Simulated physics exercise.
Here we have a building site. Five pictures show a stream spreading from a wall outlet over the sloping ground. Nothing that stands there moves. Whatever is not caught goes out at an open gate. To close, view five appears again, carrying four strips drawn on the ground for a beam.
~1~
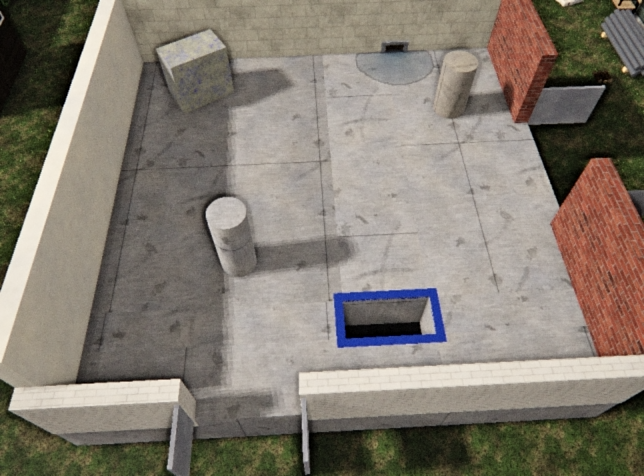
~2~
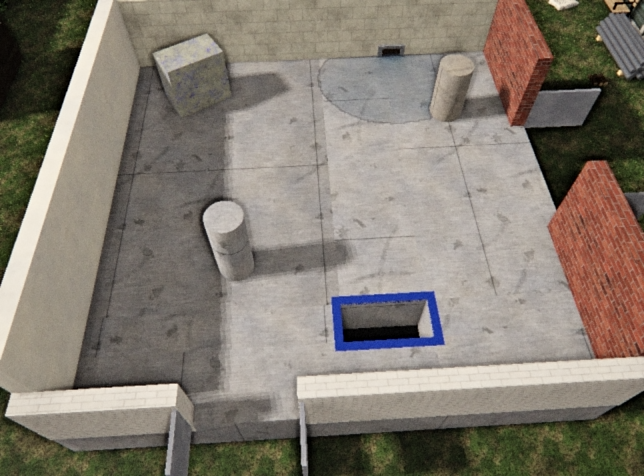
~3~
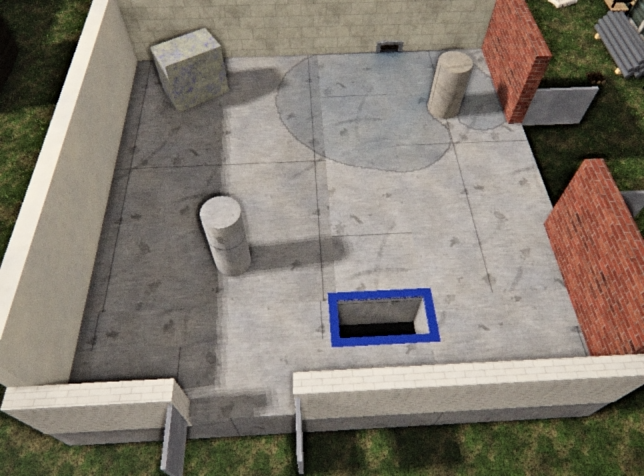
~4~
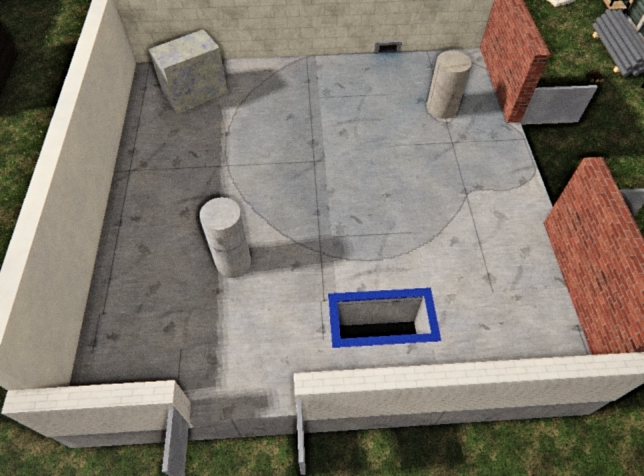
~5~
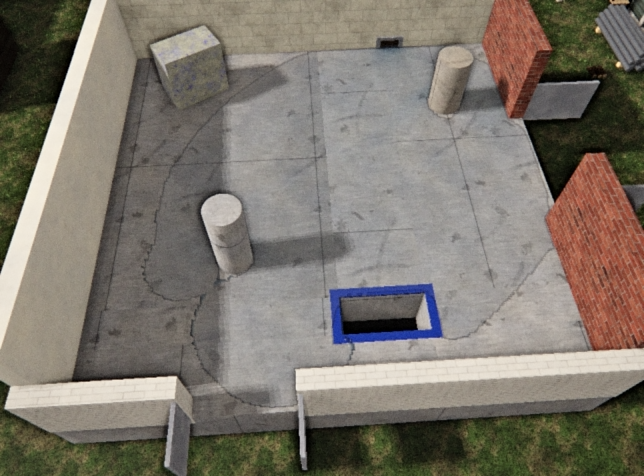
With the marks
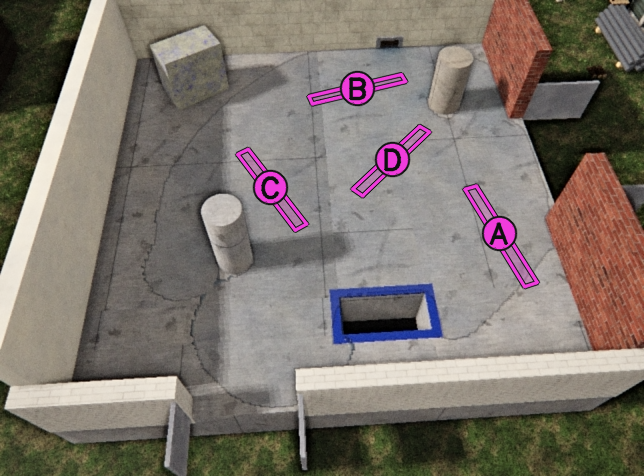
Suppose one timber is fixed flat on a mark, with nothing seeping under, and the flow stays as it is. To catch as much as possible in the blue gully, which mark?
I would pick place C.
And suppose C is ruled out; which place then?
That is place A.
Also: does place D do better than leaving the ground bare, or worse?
It is worse.
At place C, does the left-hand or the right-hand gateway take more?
The left one.
On the marked copy, A from (470, 187) to (531, 284); B from (310, 100) to (403, 78); C from (243, 151) to (300, 227); D from (357, 192) to (424, 129).
If A is chosen, about 33 % of the stream goes into the blue gully, about 66 % out by the gates.
If B is chosen, about 23 % of the stream goes into the blue gully, about 77 % out by the gates.
If C is chosen, about 55 % of the stream goes into the blue gully, about 44 % out by the gates.
If D is chosen, about 22 % of the stream goes into the blue gully, about 77 % out by the gates.
